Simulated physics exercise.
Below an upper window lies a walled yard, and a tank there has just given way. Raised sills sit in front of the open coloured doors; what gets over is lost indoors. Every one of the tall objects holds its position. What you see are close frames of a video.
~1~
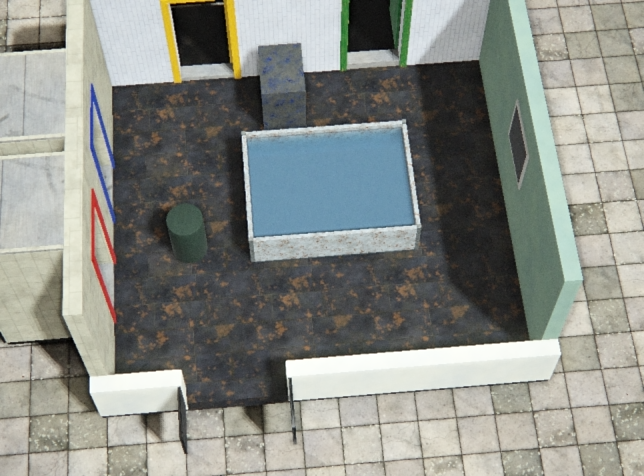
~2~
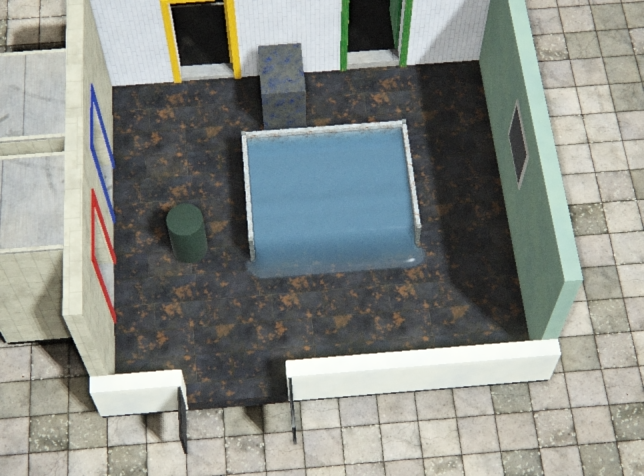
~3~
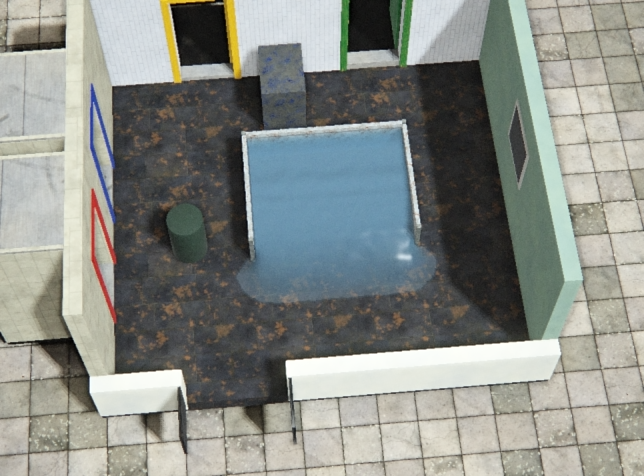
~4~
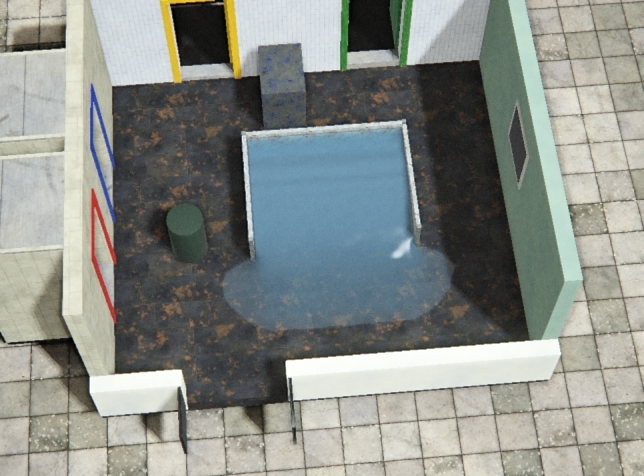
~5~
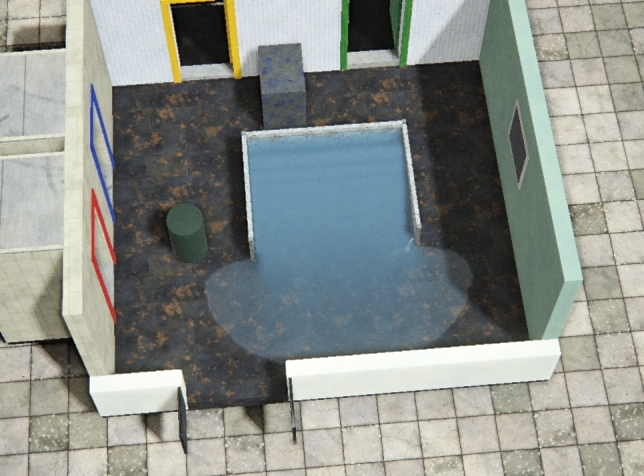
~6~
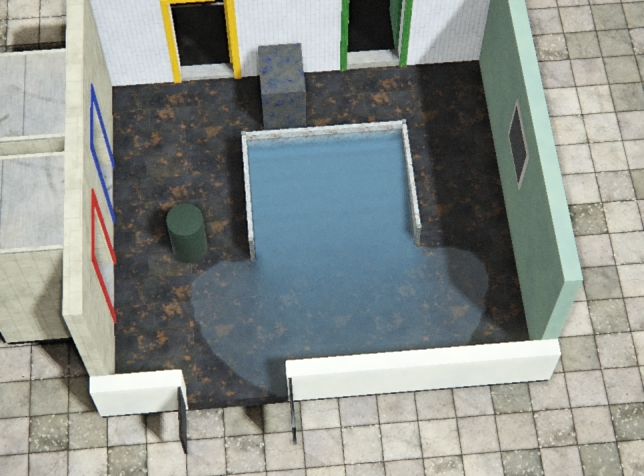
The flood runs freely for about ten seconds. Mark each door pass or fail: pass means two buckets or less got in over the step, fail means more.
Red door - fail, blue door - pass, green door - pass, yellow door - pass.
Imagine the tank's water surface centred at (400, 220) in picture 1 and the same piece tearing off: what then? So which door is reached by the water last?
It's the one in yellow.
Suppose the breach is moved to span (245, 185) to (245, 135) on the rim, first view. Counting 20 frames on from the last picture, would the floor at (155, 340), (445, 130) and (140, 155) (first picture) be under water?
Taken in turn they're swamped, unwetted and swamped.
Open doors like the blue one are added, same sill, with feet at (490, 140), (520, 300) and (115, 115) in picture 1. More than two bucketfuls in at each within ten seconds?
Falls short; exceeds the limit; falls short.
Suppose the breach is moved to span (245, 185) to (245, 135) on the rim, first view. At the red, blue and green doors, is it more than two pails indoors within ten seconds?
Outcome - red door: Past the mark, blue door: Past the mark, green door: Short of the mark.
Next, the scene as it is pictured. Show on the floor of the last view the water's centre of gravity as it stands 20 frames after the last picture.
I'd say around (355, 287).
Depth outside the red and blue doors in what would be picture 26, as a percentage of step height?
Near 150 and 0 per cent, in that order.
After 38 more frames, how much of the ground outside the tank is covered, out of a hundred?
Near 85 in a hundred.
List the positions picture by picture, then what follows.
The first picture shows still water in the tank at (329, 182).
In the second picture, the front is at (422, 250), out from the gap at (335, 247).
In the third picture, water pours out at (335, 247) and has run to (431, 263).
In the fourth picture, the front is at (448, 269), out from the gap at (335, 248).
In the fifth picture, the front is at (460, 299), out from the gap at (335, 248).
In the sixth picture, the front is at a hidden place, out from the gap at (335, 248).
A moment on, water covers 35 % of the floor; the red door not reached, the blue door not reached, the green door not reached, the yellow door not reached.
Next, water covers 35 % of the floor; the red door not reached, the blue door not reached, the green door not reached, the yellow door not reached.
Then, water covers 55 % of the floor; the red door wet at the sill, nothing in, the blue door not reached, the green door not reached, the yellow door not reached.
Later, water covers 85 % of the floor; the red door over two buckets in, the blue door wet at the sill, nothing in, the green door under two buckets in, the yellow door wet at the sill, nothing in.
In the end, water covers 95 % of the floor; the red door over two buckets in, the blue door wet at the sill, nothing in, the green door under two buckets in, the yellow door under two buckets in.
